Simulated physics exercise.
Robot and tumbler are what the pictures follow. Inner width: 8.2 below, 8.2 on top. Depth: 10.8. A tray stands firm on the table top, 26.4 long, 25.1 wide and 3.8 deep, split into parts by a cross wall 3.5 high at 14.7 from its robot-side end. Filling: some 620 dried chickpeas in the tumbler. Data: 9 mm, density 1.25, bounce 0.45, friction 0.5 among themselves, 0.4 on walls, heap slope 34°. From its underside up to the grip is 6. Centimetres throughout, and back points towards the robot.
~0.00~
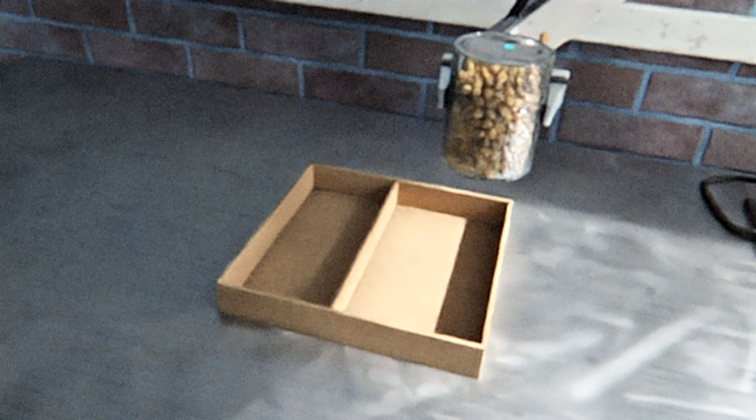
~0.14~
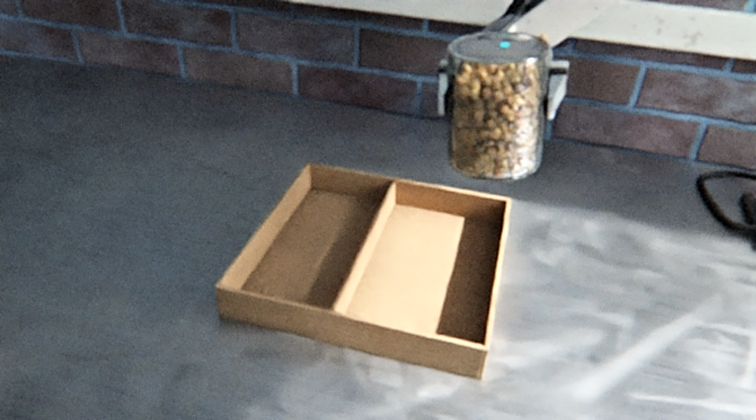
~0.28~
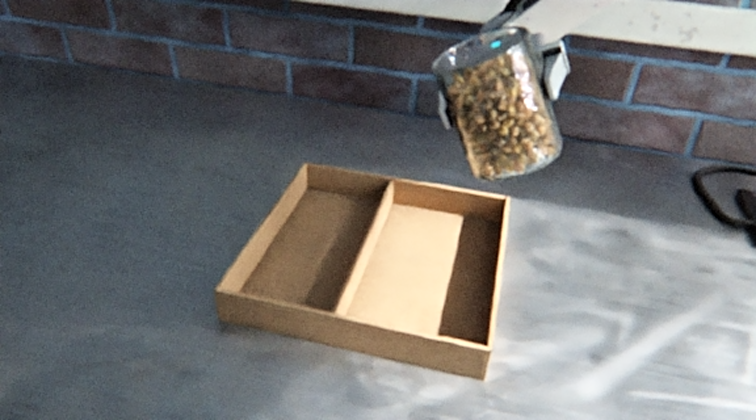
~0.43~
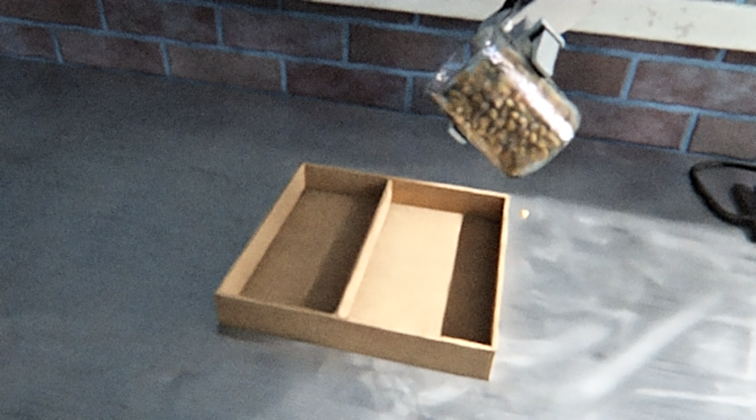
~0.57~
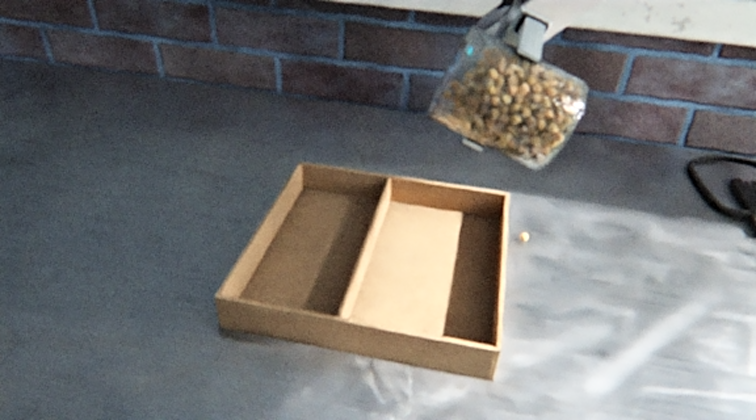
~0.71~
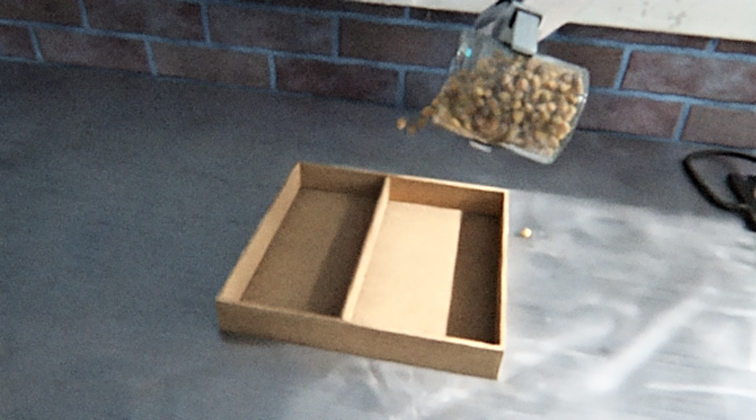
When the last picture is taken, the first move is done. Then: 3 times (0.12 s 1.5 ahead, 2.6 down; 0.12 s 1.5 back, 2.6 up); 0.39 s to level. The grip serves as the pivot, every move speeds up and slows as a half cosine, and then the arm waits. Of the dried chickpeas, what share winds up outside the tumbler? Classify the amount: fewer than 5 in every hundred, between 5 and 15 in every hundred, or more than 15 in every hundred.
Between 5 and 15 in every hundred.
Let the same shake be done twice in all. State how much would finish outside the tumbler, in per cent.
Roughly 5 in a hundred.
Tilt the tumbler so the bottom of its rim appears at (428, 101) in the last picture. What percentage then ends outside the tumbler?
It comes out near 0 percent.
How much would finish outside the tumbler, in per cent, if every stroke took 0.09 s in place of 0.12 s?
Estimate: Close to 15 percent.
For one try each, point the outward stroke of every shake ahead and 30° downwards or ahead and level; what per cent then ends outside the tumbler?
First try about 25 %, second try about 45 %.
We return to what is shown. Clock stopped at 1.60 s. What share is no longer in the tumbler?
10 %.
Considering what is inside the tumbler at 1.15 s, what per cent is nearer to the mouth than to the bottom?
Some 40 per cent.
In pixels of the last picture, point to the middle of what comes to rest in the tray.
It lands close to (388, 259).
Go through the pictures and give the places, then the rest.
The first picture shows tumbler middle at (494, 108), level; upper third of the load around (498, 91), from x 450 to 545, top at y 35; 621 in the tumbler.
The second picture shows tumbler middle at (496, 107), tilted 7° forward; upper third of the load around (499, 90), from x 455 to 540, top at y 40; 620 in the tumbler, 1 in flight or on a rim.
The third picture shows tumbler middle at (499, 106), tilted 27° forward; upper third of the load around (503, 90), from x 450 to 550, top at y 65; 620 in the tumbler, 1 in flight or on a rim.
The fourth picture shows tumbler middle at (503, 104), tilted 50° forward; upper third of the load around (509, 88), from x 450 to 570, top at y 55; 620 in the tumbler, 1 in flight or on a rim.
The fifth picture shows tumbler middle at (506, 101), tilted 70° forward; upper third of the load around (516, 83), from x 455 to 575, top at y 55; 620 in the tumbler, 1 on the table or floor.
The sixth picture shows tumbler middle at (508, 98), tilted 77° forward; upper third of the load around (527, 83), from x 400 to 575, top at y 55; 618 in the tumbler, 1 on the table or floor, 2 in flight or on a rim.
After 1.15 s, tilted 77° forward, highest piece 25 above the table; 589 in the tumbler, 16 in the robot-side part, 10 in the far-side part, 1 on the table or floor, 5 in flight or on a rim.
After 1.60 s, tilted 47° forward, highest piece 24 above the table; 566 in the tumbler, 34 in the robot-side part, 16 in the far-side part, 2 on the table or floor, 3 in flight or on a rim.
After 2.02 s, level, highest piece 26 above the table; 566 in the tumbler, 37 in the robot-side part, 16 in the far-side part, 2 on the table or floor.
After 3.07 s, level, highest piece 26 above the table; 566 in the tumbler, 37 in the robot-side part, 16 in the far-side part, 2 on the table or floor.
At rest, 566 in the tumbler, 37 in the robot-side part, 16 in the far-side part, 2 on the table or floor. That is 9 % outside the tumbler.
